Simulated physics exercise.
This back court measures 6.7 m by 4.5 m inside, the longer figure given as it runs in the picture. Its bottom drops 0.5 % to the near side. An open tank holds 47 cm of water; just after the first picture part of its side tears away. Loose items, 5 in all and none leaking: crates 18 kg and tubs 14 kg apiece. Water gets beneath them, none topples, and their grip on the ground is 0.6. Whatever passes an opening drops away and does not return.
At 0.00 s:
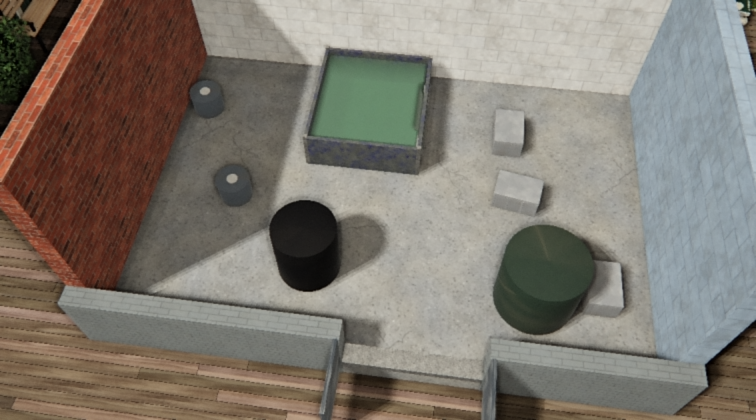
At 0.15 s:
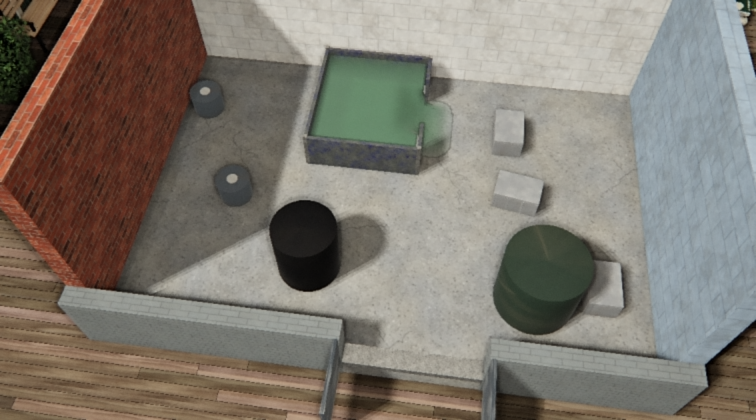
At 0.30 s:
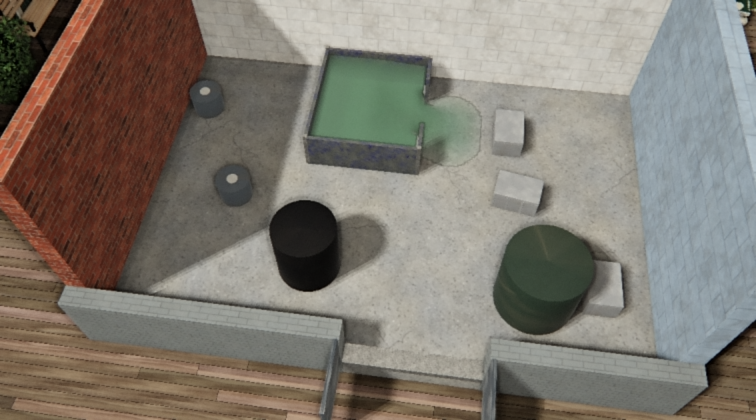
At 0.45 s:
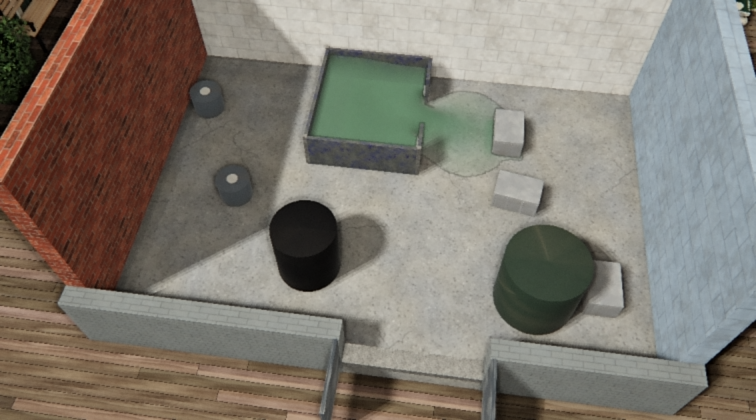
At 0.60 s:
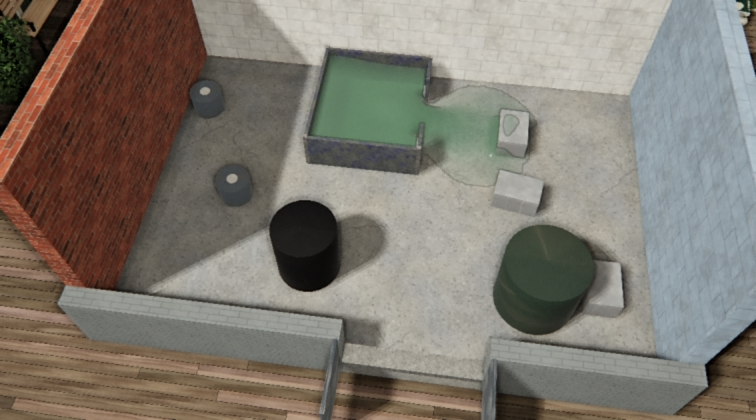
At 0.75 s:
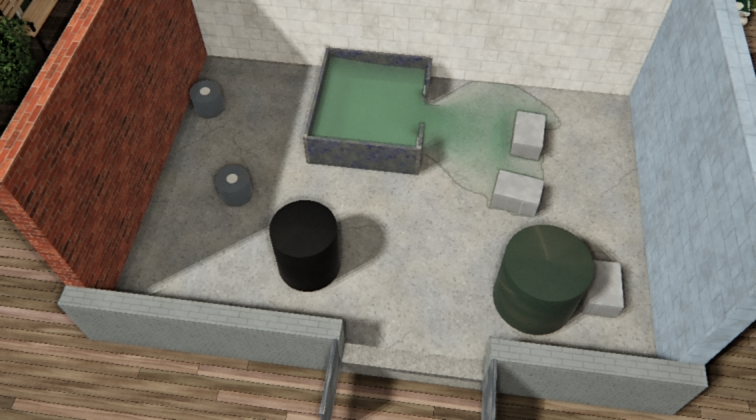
The video shows a walled court where green water pours from an opening in the right side of a square tank and spreads rightward across the floor, reaching the nearest pale block and shifting it slightly to the right.
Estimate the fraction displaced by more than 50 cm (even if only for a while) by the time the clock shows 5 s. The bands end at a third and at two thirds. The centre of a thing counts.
It is one to two thirds.
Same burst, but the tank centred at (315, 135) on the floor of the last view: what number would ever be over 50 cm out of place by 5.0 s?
In that case 2 of them.
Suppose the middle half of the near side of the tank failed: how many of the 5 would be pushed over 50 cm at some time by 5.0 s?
Then 0.
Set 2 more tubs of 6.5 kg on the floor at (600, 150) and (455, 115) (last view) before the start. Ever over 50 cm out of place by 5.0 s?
In turn: More, over.
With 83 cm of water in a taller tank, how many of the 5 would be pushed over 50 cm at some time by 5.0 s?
Then 3.
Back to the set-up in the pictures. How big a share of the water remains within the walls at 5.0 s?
Some 100 per cent remains.
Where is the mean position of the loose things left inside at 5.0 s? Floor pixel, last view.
At about (417, 227).
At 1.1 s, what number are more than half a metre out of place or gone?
I count 1.
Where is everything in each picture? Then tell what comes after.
In the first picture, a crate at (510, 126), on the bottom; a crate at (605, 283), on the bottom; water covers 2.5 m2; 0 of 5 have shifted.
In the second picture, a crate at (510, 126) rests on the ground; a crate at (605, 283), on the bottom; water covers 3.0 m2; 0 of 5 have shifted.
In the third picture, a crate at (510, 126), on the bottom; a crate at (605, 283), on the bottom; 3.5 m2 under water; 0 of 5 have shifted.
In the fourth picture, a crate at (510, 126) rests on the ground; a crate at (605, 283) rests on the ground; 4.1 m2 under water; 0 of 5 have shifted.
In the fifth picture, a crate at (514, 126) rests on the ground, 6 cm from its start; a crate at (605, 283) rests on the ground; water covers 4.8 m2; 1 of 5 have shifted.
In the sixth picture, a crate at (530, 129), on the bottom, 28 cm from its start; a crate at (605, 283), on the bottom; 5.5 m2 under water; 1 of 5 have shifted.
After 1.1 s 1 of 5 are over 50 cm from their spots; 0 afloat.
After 2.2 s 1 of 5 are over 50 cm from their spots; 1 afloat.
After 3.5 s 1 of 5 are over 50 cm from their spots; 1 afloat.
After 5.0 s 3 of 5 are over 50 cm from their spots, and 3 have been at some point; 2 afloat.
